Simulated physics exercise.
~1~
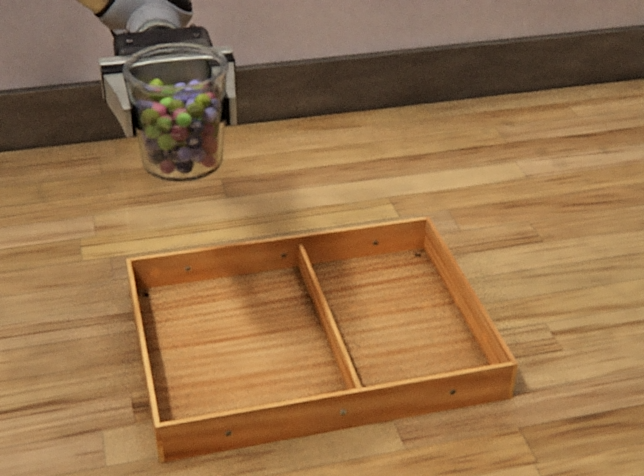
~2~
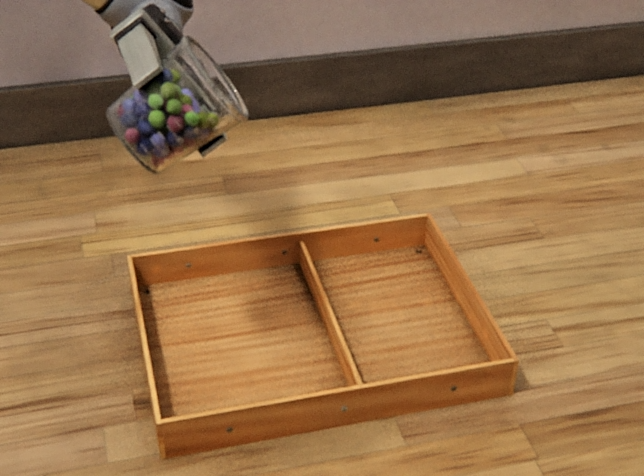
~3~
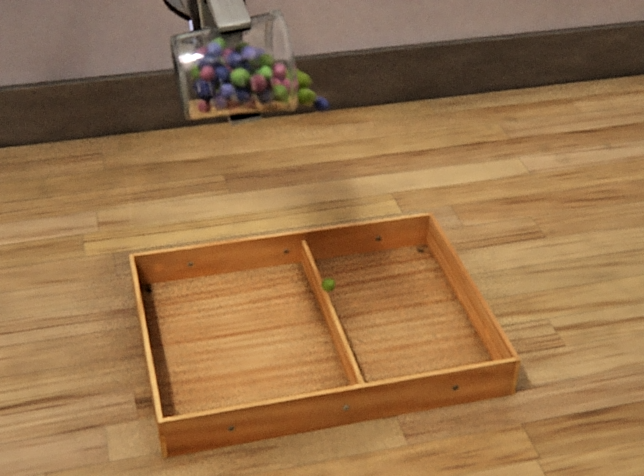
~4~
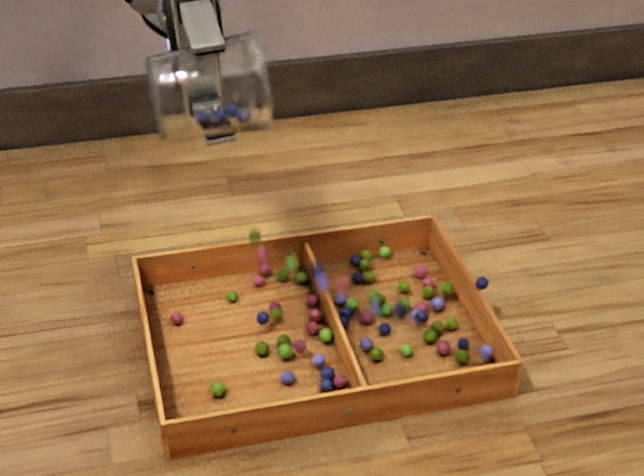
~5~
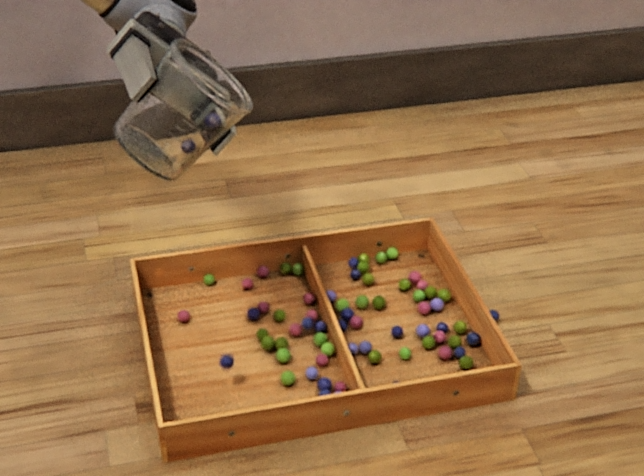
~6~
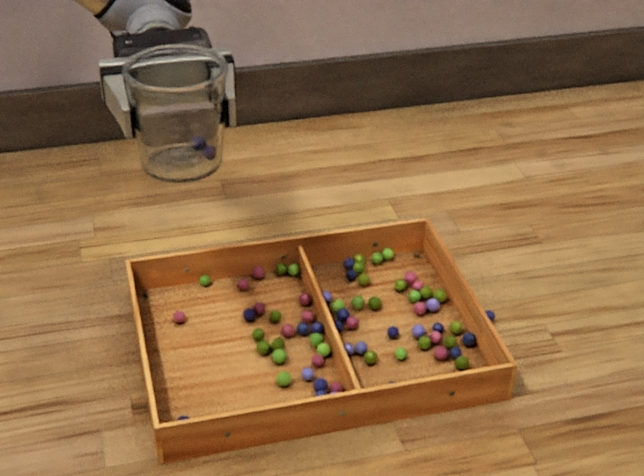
A robot gripper holds a clear cup of small green, blue, purple and pink balls above a pale wooden floor, seen from slightly above by a gently swaying camera. Below sits a shallow wooden tray split by a divider, with a dark baseboard behind. The gripper tips the cup rightward onto its side, and one green ball drops first. The rest then pour out, scattering and rolling across both compartments. The cup swings back upright with a couple of balls inside, while most lie in the tray, more in the right part, and one rests outside its right edge.
